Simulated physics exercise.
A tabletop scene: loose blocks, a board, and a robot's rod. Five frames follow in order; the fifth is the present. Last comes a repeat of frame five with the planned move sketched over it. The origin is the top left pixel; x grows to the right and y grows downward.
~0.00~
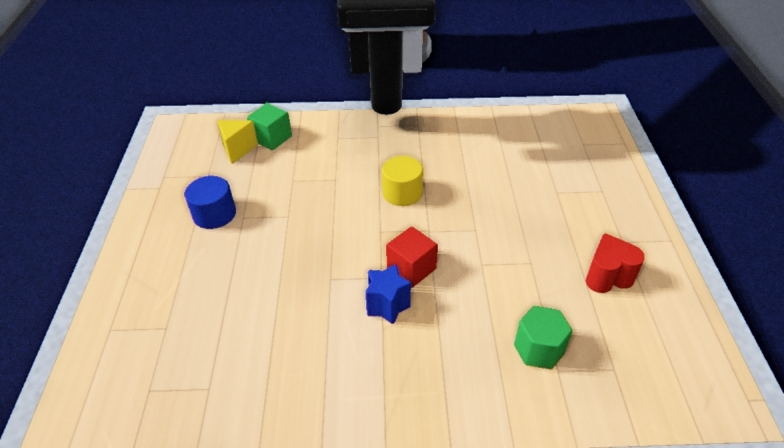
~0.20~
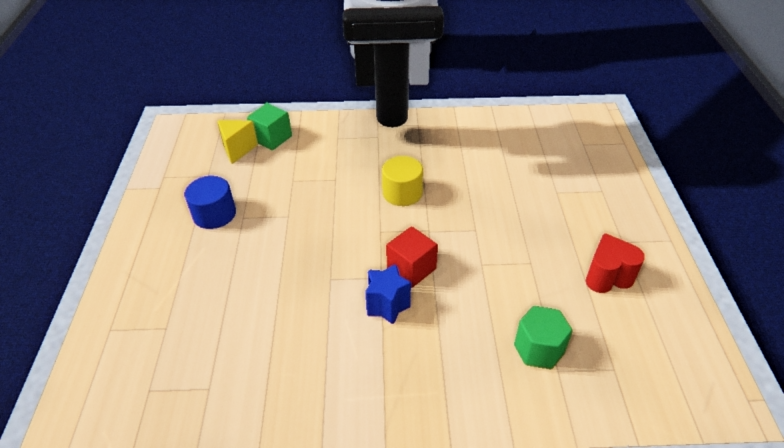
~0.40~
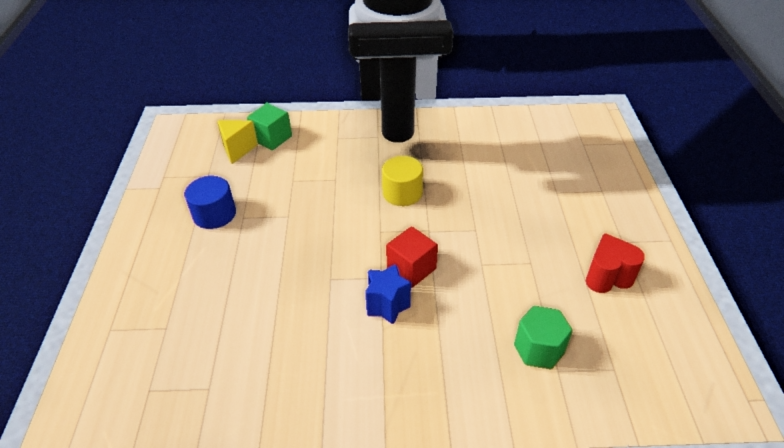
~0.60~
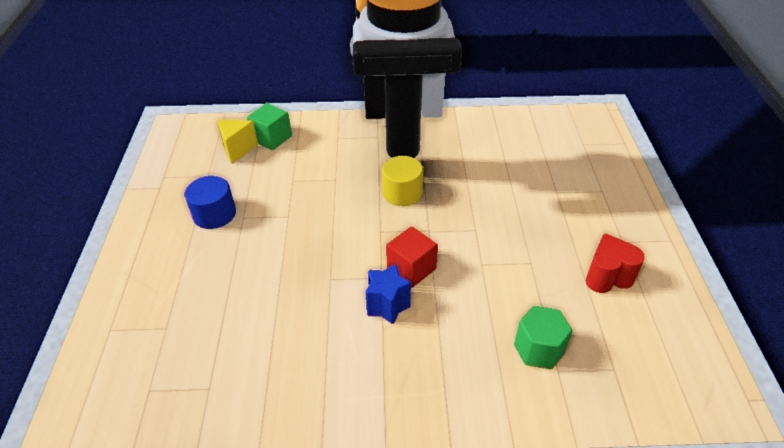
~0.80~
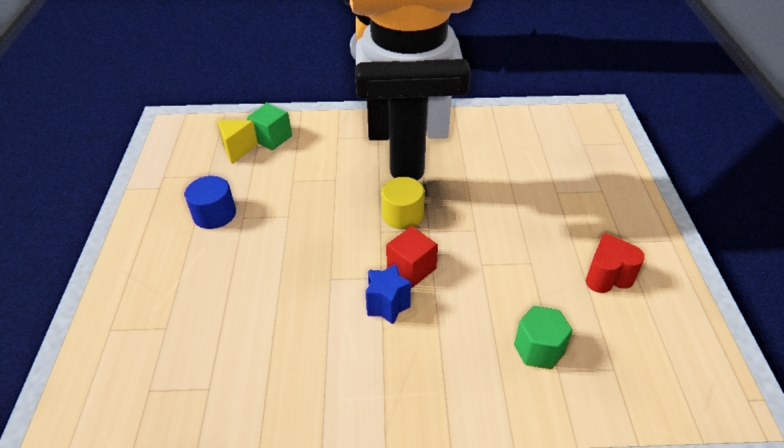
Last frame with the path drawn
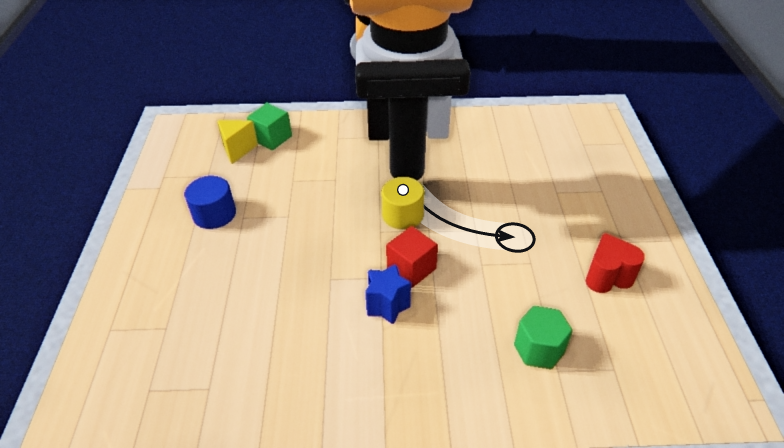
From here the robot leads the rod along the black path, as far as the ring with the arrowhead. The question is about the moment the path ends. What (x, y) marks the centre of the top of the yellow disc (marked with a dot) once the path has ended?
Just about (409, 211).
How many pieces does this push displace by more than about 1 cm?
That's one.
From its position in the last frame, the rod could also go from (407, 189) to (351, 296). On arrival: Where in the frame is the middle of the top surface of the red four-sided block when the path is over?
It should be at (444, 282) by then.
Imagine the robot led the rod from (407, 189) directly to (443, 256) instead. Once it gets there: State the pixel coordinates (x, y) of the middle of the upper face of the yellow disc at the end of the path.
The centre of its top will be at (400, 232).
Drawn move, from (407, 189) over (432, 213) and (470, 230) to (515, 237); the dot is on the yellow disc.
The first path, step by step. One third of the way, rod (433, 198); yellow disc (408, 210).
Two thirds of the way, rod (472, 215); yellow disc (409, 210).
At the end, rod (518, 221); yellow disc (409, 210); red four-sided block still.
